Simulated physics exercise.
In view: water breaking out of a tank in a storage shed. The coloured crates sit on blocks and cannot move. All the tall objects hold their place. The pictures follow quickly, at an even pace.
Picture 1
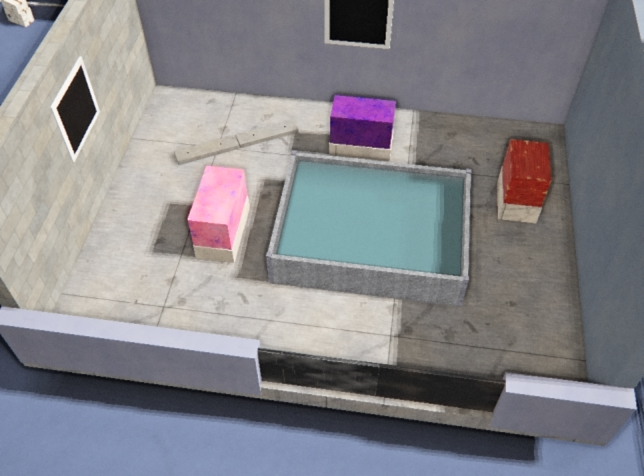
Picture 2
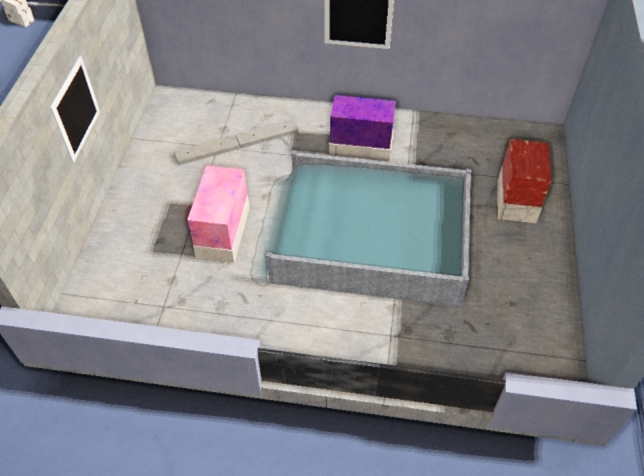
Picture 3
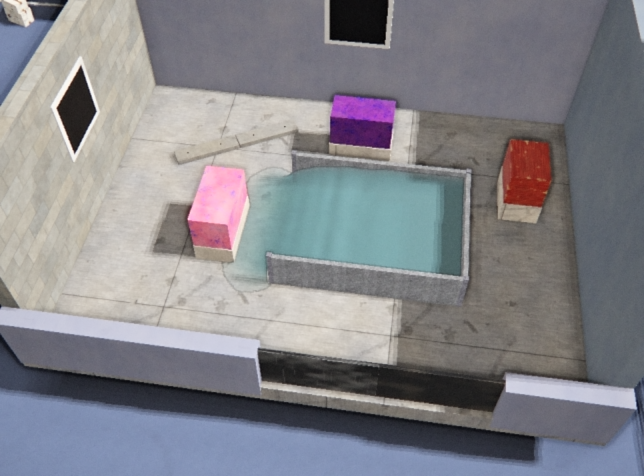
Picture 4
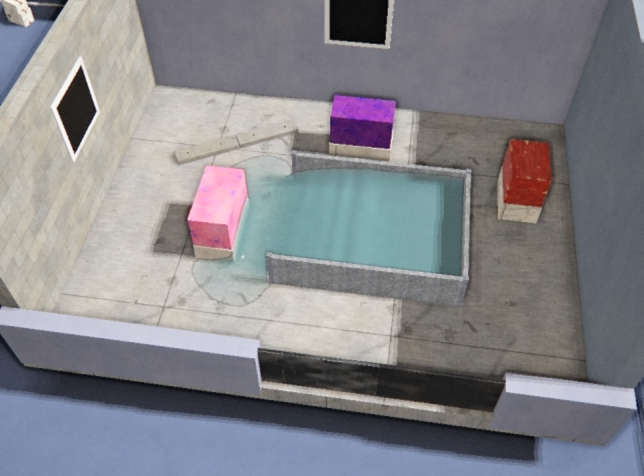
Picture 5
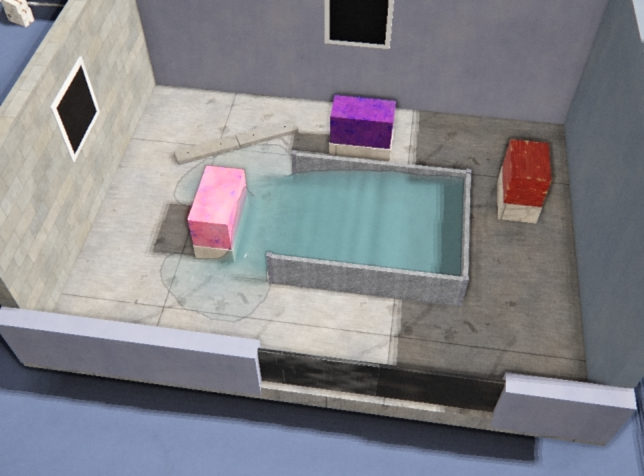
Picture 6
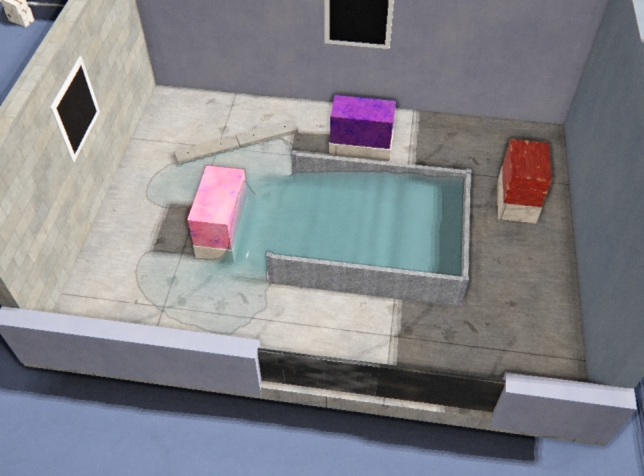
The clip opens on still water in an open gray tank, with pink, purple and red blocks standing around it. The tank's left side opens and water pours out leftward to the pink block. It then spreads around both sides of that block in thin, rounded sheets, while the blocks stay put.
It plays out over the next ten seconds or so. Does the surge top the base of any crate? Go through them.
In the end: The purple crate stays dry; the red crate stays dry; the pink crate gets wet.
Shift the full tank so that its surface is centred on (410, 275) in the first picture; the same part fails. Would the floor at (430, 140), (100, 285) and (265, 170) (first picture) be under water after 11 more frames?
In that order: Free of water, wet, under water.
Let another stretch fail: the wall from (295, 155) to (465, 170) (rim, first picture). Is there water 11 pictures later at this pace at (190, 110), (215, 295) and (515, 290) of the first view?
In turn: Under water, not flooded, free of water.
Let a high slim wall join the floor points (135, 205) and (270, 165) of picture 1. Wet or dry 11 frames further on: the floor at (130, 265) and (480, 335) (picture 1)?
One after the other: Covered, no water.
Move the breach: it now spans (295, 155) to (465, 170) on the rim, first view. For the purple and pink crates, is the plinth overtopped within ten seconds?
My reading: The purple one is soaked, the pink one escapes it.
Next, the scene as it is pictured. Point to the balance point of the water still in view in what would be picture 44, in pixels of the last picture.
Around (265, 218).
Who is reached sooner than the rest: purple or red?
First comes the purple one.
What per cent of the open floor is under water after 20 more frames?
Roughly 60 per cent.
A moment on, water covers 30 % of the floor; the purple crate not reached, the red crate not reached, the pink crate water round its plinth.
Next, water covers 45 % of the floor; the purple crate water round its plinth, the red crate not reached, the pink crate water round its plinth.
Then, water covers 60 % of the floor; the purple crate water round its plinth, the red crate not reached, the pink crate water round its plinth.
Later, water covers 80 % of the floor; the purple crate water round its plinth, the red crate not reached, the pink crate water round its plinth.
In the end, water covers 100 % of the floor; the purple crate stayed above the water, the red crate stayed above the water, the pink crate was topped.
